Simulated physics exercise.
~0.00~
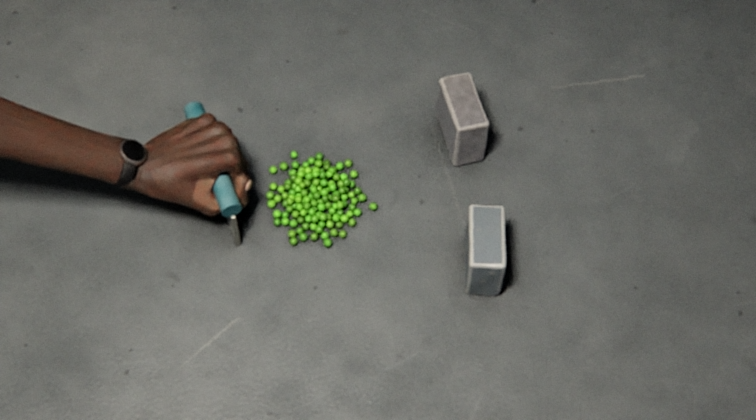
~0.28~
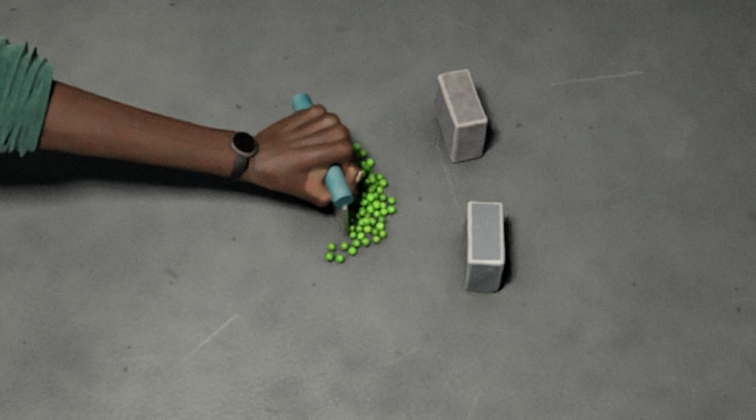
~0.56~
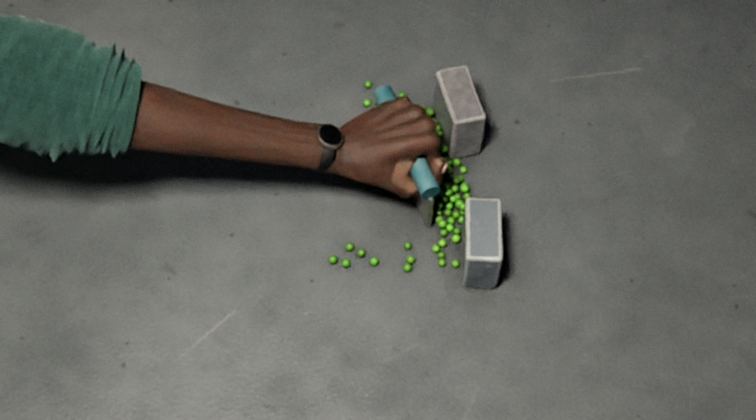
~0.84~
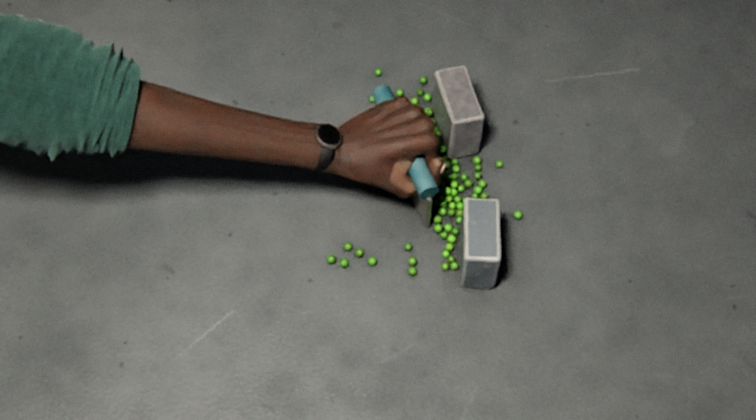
On a grey surface, a hand scrapes green peas right until most bunch before two blocks.
